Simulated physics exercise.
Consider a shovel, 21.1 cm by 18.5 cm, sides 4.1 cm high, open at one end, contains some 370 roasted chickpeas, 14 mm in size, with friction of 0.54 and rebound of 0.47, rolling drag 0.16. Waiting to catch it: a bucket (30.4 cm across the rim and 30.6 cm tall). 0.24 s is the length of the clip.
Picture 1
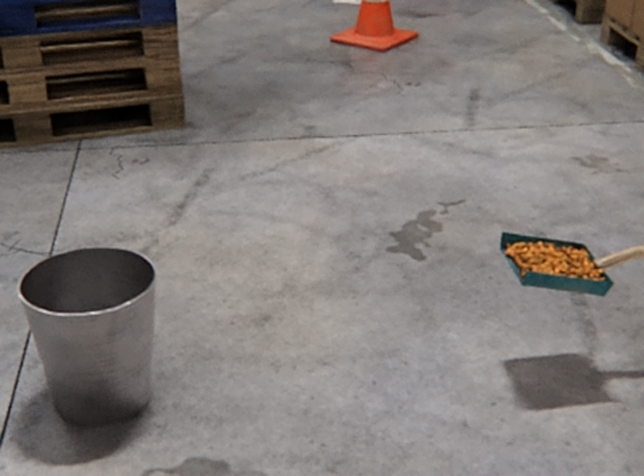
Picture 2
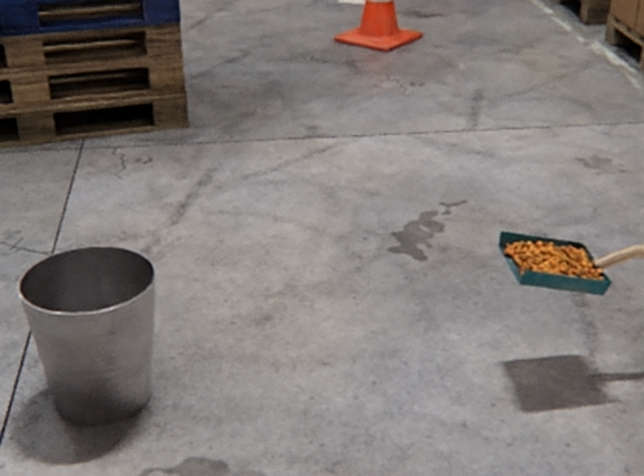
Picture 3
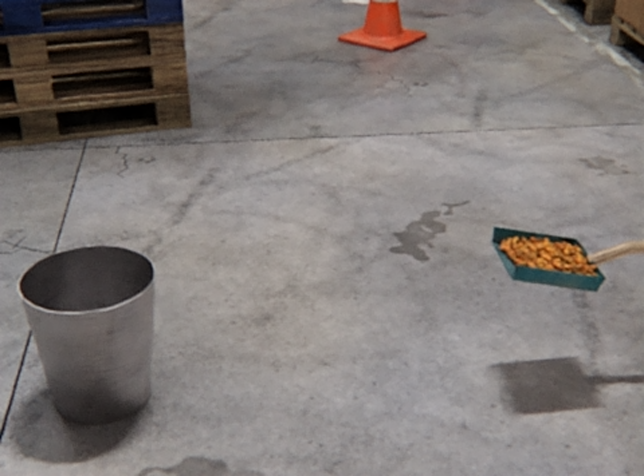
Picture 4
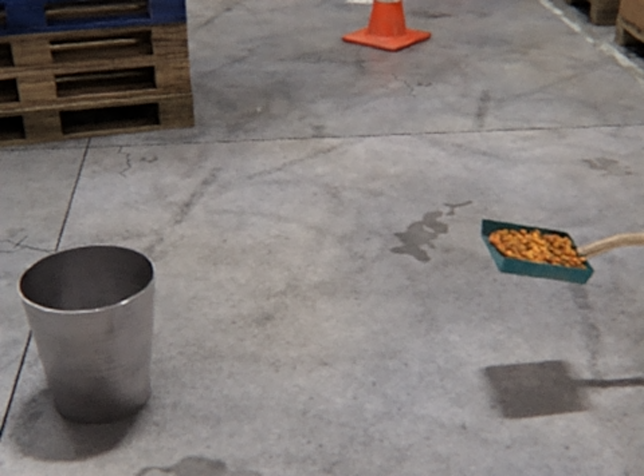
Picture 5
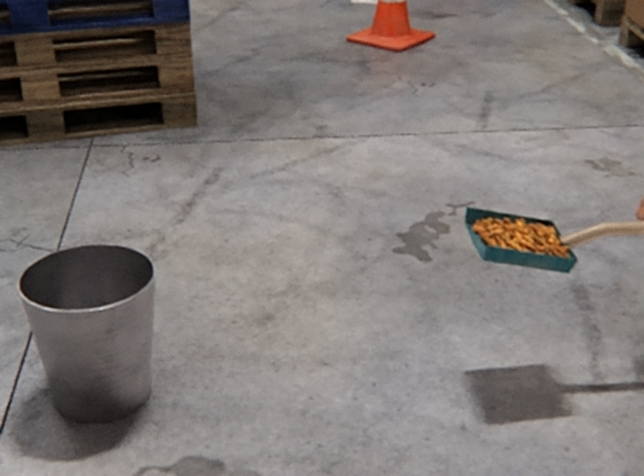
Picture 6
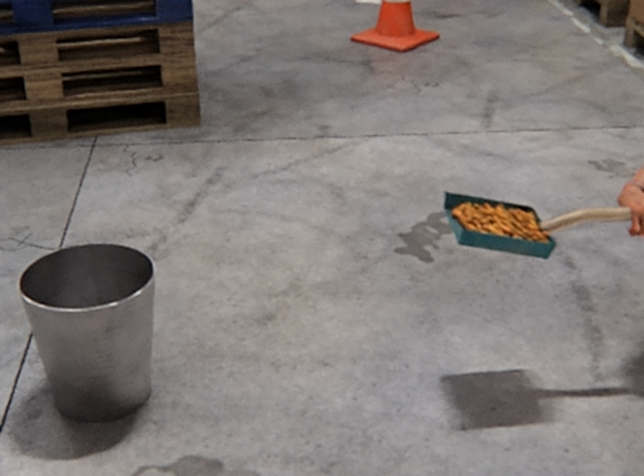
In this clip, a green shovel loaded with orange-brown roasted chickpeas moves left and slightly upward above a concrete floor, gradually bringing the hand gripping its wooden handle into view, while a metal bucket stands at left.
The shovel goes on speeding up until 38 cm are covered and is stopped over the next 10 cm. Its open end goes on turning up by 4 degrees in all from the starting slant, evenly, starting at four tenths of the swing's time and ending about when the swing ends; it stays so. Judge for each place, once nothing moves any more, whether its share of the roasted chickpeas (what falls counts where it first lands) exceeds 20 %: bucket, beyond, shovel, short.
Bucket: Exceeds 20 %. Beyond: Does not exceed 20 %. Shovel: Does not exceed 20 %. Short: Exceeds 20 %.
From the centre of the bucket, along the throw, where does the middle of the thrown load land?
About 10 cm short.
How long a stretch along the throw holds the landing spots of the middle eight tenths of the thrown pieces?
About 25 cm.
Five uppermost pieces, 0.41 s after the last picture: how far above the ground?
55 centimetres or thereabouts.
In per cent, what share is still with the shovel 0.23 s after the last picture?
Roughly 30 %.
Then, 0.12 s after the last picture, tilt 15 degrees; shovel 100 %; middle of all pieces near (426, 175).
Then, 0.23 s after the last picture, tilt 16 degrees; shovel 30 %, in the air 70 %; middle of all pieces near (341, 151).
Then, 0.32 s after the last picture, tilt 16 degrees; in the air 100 %; middle of all pieces near (275, 163).
Then, 0.41 s after the last picture, tilt 16 degrees; in the air 100 %; middle of all pieces near (212, 206).
In the end, bucket 50 %, beyond 0 %, shovel 0 %, short 50 %.
